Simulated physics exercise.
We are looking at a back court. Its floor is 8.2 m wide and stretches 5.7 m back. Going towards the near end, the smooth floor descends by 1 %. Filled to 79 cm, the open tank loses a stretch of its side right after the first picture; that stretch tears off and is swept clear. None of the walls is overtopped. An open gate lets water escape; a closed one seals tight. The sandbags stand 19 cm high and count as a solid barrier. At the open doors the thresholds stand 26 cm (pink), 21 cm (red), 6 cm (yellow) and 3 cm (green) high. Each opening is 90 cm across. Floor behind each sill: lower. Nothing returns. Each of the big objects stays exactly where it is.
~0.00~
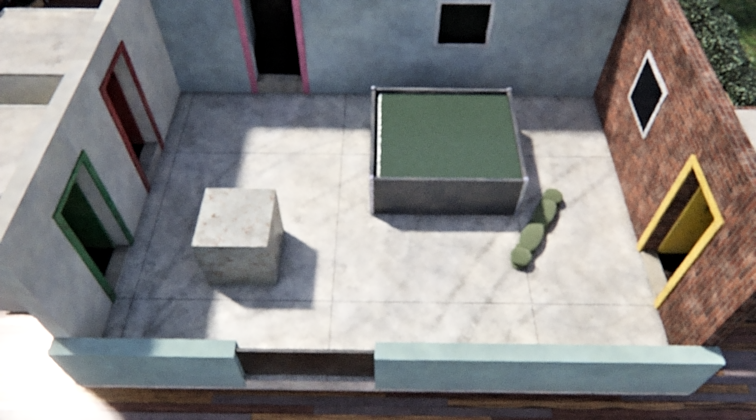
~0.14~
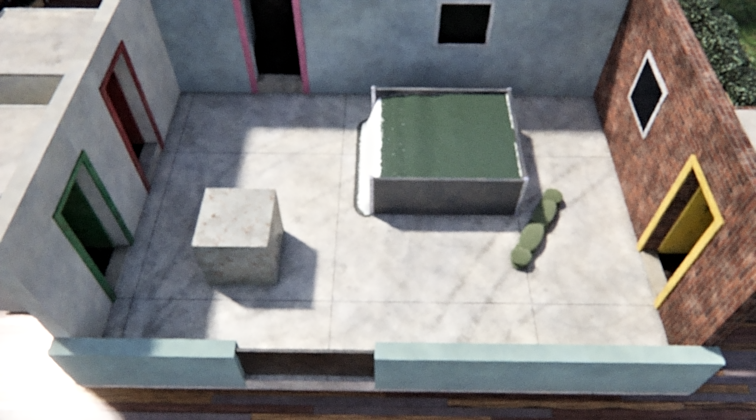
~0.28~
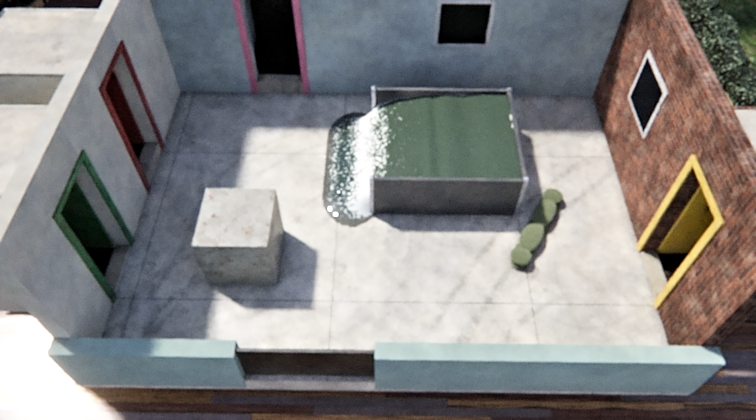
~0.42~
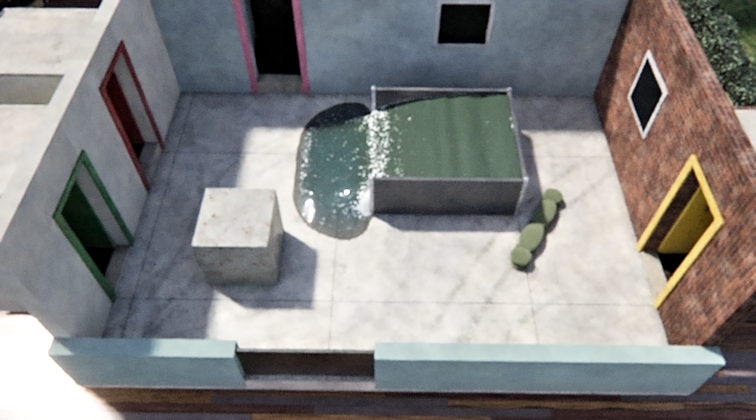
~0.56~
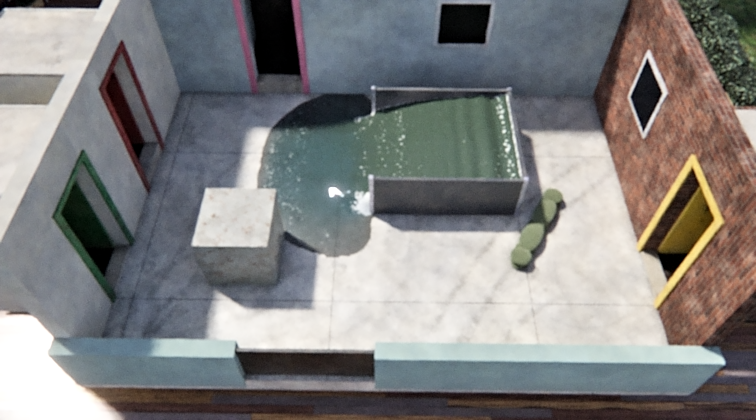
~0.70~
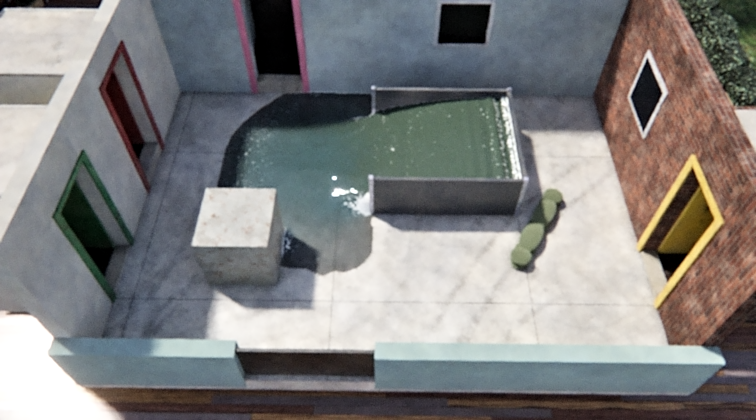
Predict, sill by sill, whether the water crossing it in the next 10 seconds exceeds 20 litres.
My prediction: At the pink door it is 20 litres or less; at the red door it is above 20 litres; at the yellow door it is above 20 litres; at the green door it is above 20 litres.
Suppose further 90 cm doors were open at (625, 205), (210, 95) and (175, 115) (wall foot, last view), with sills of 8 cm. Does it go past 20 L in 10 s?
In turn: Short of it, beyond it, beyond it.
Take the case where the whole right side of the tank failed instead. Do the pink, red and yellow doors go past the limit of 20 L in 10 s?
Against that limit: Pink below, red under, yellow above.
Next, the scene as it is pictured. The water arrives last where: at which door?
It would be the yellow one.
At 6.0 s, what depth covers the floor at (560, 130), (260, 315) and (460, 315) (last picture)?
0, 7, 4 cm.
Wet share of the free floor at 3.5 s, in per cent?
Roughly 50 % of the floor.
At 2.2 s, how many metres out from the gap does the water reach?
That works out near 5.4 m.
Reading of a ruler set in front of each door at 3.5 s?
Centimetres: Pink 20 / red 31 / yellow 0 / green 12.
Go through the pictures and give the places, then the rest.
The first picture shows still water, 79 cm deep, in the open tank at (444, 135).
In the second picture, water pours out at (374, 156) and has run 1.1 m, to a hidden place; typically 6 cm deep outside, 79 cm at the open tank's back.
In the third picture, water pours out at (374, 157) and has run 1.3 m, to (352, 116); typically 12 cm deep outside, 79 cm at the open tank's back.
In the fourth picture, the front is at (334, 110), 1.6 m from the gap at (374, 158); 3.3 m2 of floor is under water; 79 cm left at the back of the open tank.
In the fifth picture, the front is at (287, 234), 2.1 m from the gap at (374, 158); 5.7 m2 of floor is under water; 73 cm left at the back of the open tank.
In the sixth picture, the front is at a hidden place, 2.7 m from the gap at (374, 159); 8.1 m2 of floor is under water; 66 cm left at the back of the open tank.
After 1.4 s water covers 35 % of the floor and is deepest (39 cm) near (152, 184); pink door 17 cm at the sill, 0 L in, red door 38 cm at the sill, 23 L in, yellow door not reached, green door not reached.
After 2.2 s water covers 40 % of the floor and is deepest (49 cm) near (204, 106); pink door 17 cm at the sill, 0 L in, red door 40 cm at the sill, 96 L in, yellow door not reached, green door 13 cm at the sill, 11 L in.
After 3.5 s water covers 50 % of the floor and is deepest (32 cm) near (157, 169); pink door 20 cm at the sill, 0 L in, red door 31 cm at the sill, 206 L in, yellow door not reached, green door 12 cm at the sill, 67 L in.
After 6.0 s water covers 75 % of the floor and is deepest (21 cm) near (95, 361); pink door 11 cm at the sill, 0 L in, red door 13 cm at the sill, 226 L in, yellow door not reached, green door 12 cm at the sill, 147 L in.
After 10.0 s water covers 100 % of the floor and is deepest (16 cm) near (648, 369); pink door 5 cm at the sill, 0 L in, red door 7 cm at the sill, 226 L in, yellow door 12 cm at the sill, 53 L in, green door 9 cm at the sill, 266 L in.
